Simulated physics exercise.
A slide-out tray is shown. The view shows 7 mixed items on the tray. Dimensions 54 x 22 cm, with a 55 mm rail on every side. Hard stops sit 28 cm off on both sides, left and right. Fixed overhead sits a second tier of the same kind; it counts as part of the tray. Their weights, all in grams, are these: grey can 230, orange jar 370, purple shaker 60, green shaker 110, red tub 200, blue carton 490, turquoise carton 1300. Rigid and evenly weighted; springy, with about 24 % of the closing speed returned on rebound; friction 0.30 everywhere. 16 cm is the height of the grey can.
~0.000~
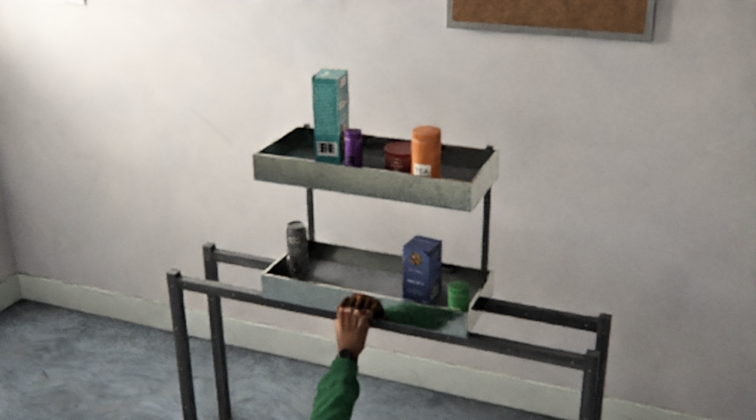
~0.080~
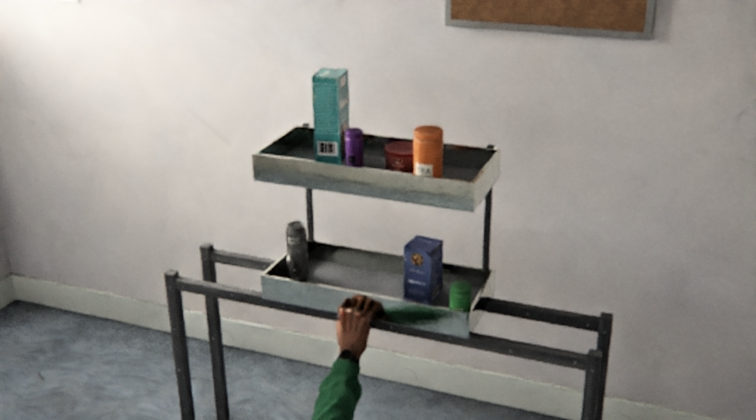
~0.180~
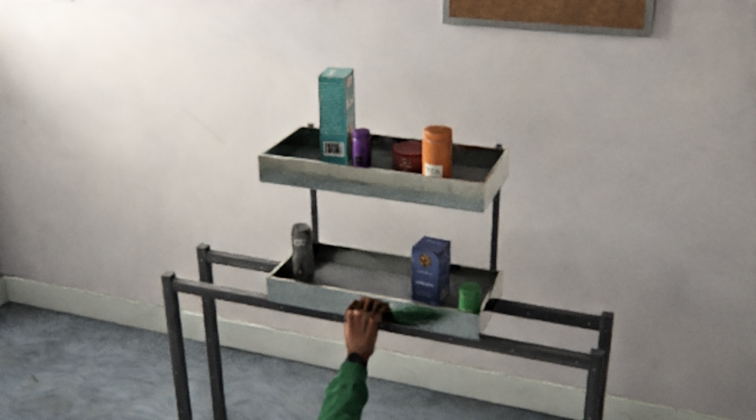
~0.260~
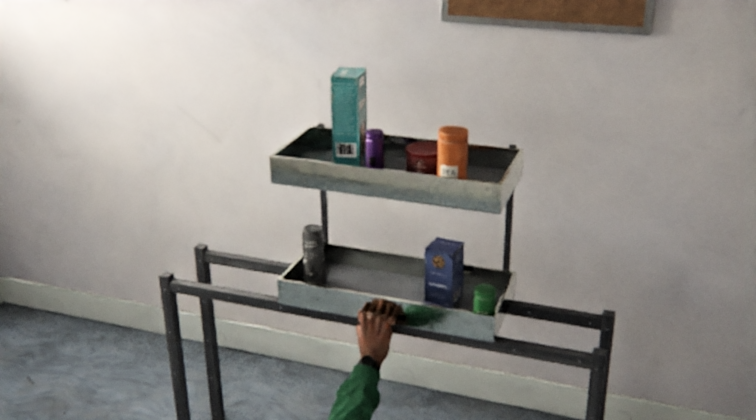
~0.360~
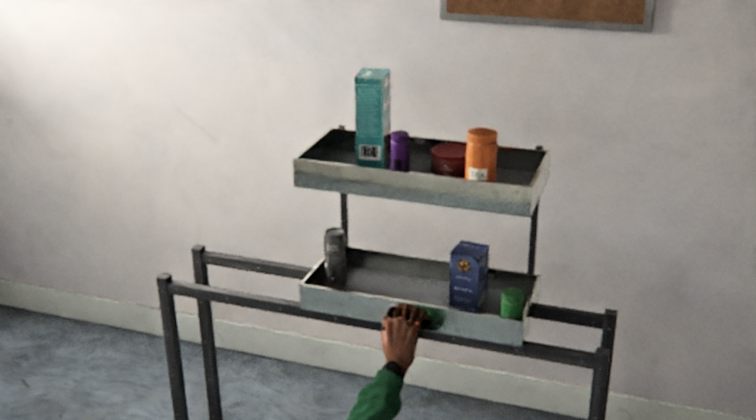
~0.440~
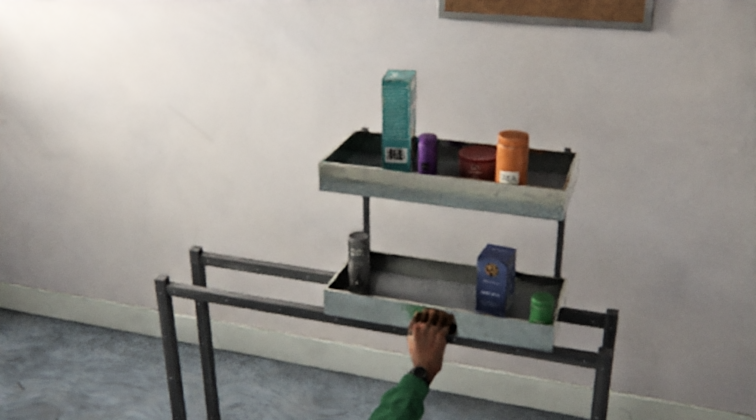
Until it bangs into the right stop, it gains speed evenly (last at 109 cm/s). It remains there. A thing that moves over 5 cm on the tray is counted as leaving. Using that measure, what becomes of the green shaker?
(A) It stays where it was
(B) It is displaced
It stays where it was.
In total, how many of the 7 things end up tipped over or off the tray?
2.
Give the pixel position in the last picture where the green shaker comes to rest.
End position: Roughly (587, 324).
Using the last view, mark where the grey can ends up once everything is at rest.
Near (472, 281).
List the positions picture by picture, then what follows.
In the first frame, tray midway; green shaker (459, 304); grey can (297, 252).
In the second frame, tray midway; purple shaker (355, 153); red tub (404, 160).
In the third frame, tray 2 cm right; blue carton (431, 271); turquoise carton (338, 118).
In the fourth frame, tray 5 cm right; grey can (314, 256); orange jar (452, 162).
In the fifth frame, tray 11 cm right; purple shaker (400, 156); red tub (451, 164).
In the sixth frame, tray 18 cm right; green shaker (541, 316); blue carton (496, 280).
After 0.64 s, tray 28 cm right; orange jar 3° off upright; blue carton moved 9 cm; turquoise carton moved 9 cm.
After 0.74 s, tray 28 cm right; purple shaker 14° off upright; turquoise carton moved 15 cm; grey can moved 15 cm.
In the end (3.3 s), toppled on the tray, purple shaker and turquoise carton; not toppled but over 5 cm from the start, grey can, orange jar, red tub and blue carton; green shaker under 5 cm from the start. At the end, from the last picture's camera, green shaker near (587, 324).
